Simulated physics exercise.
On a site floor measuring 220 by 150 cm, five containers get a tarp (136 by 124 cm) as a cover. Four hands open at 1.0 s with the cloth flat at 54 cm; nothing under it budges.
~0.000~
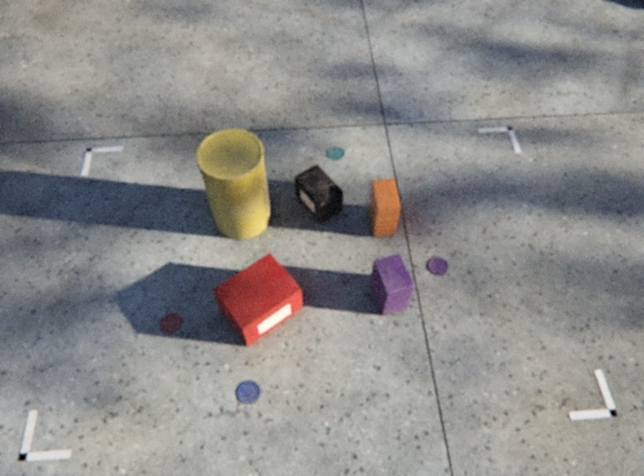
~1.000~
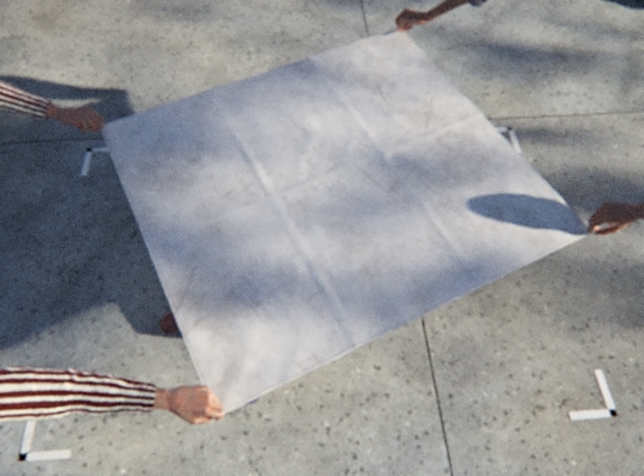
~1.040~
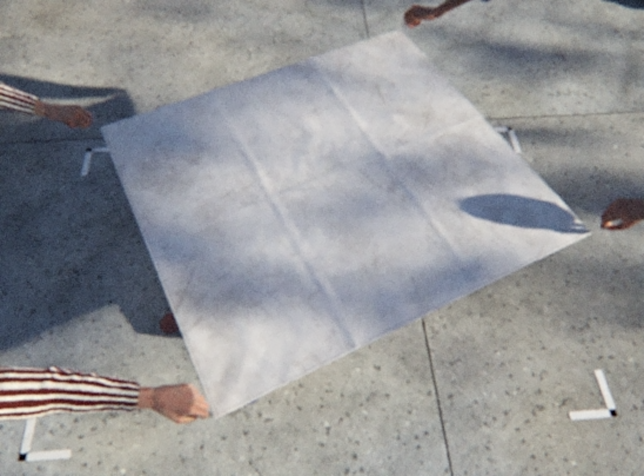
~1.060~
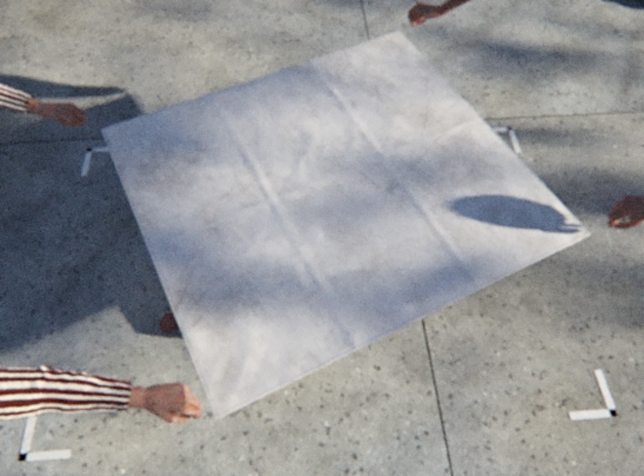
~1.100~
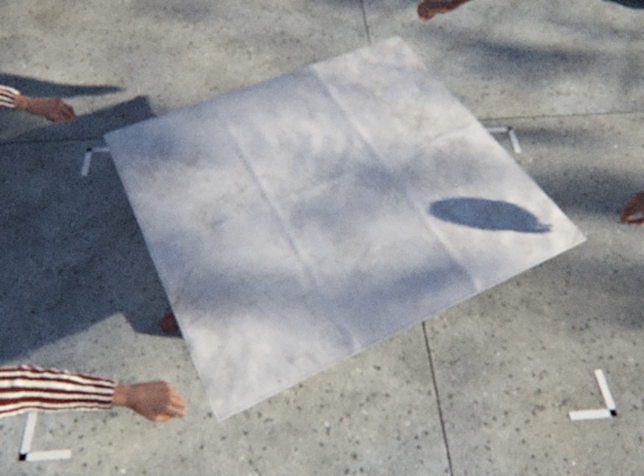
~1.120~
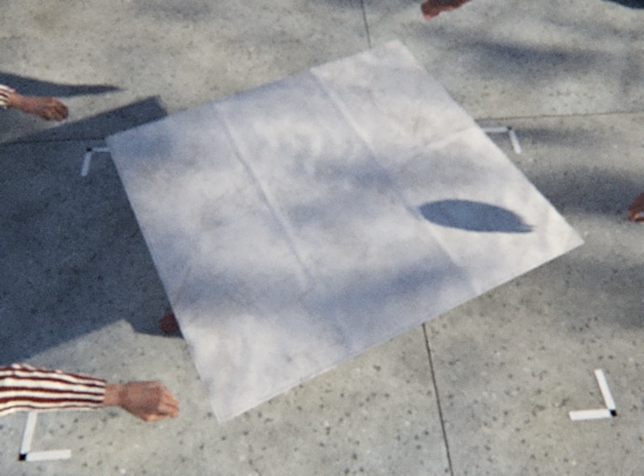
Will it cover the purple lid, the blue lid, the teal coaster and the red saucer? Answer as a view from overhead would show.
In order: The purple lid vanishes under it; the blue lid vanishes under it; the teal coaster ends under the cloth; the red saucer remains in the open.
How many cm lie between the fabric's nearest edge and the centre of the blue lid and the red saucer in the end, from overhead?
About 10 cm, 16 cm.
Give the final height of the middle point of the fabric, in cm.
Some 30 cm up.
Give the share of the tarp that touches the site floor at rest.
Some 15 per cent.
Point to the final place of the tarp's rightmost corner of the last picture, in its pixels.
Around (497, 302).
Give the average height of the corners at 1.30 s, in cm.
About 22 cm.
At 1.3 s, 0 % of it is down, spanning 161 by 164 cm, above purple lid, blue lid, teal coaster.
At 1.5 s, 0 % of it is down, spanning 138 by 152 cm, above purple lid, blue lid, teal coaster.
At 1.6 s, 10 % of it is down, spanning 132 by 147 cm, above purple lid, blue lid, teal coaster.
At 1.8 s, 10 % of it is down, spanning 131 by 147 cm, above purple lid, blue lid, teal coaster.
At 3.3 s, 15 % of it is down, spanning 130 by 148 cm, above purple lid, blue lid, teal coaster.
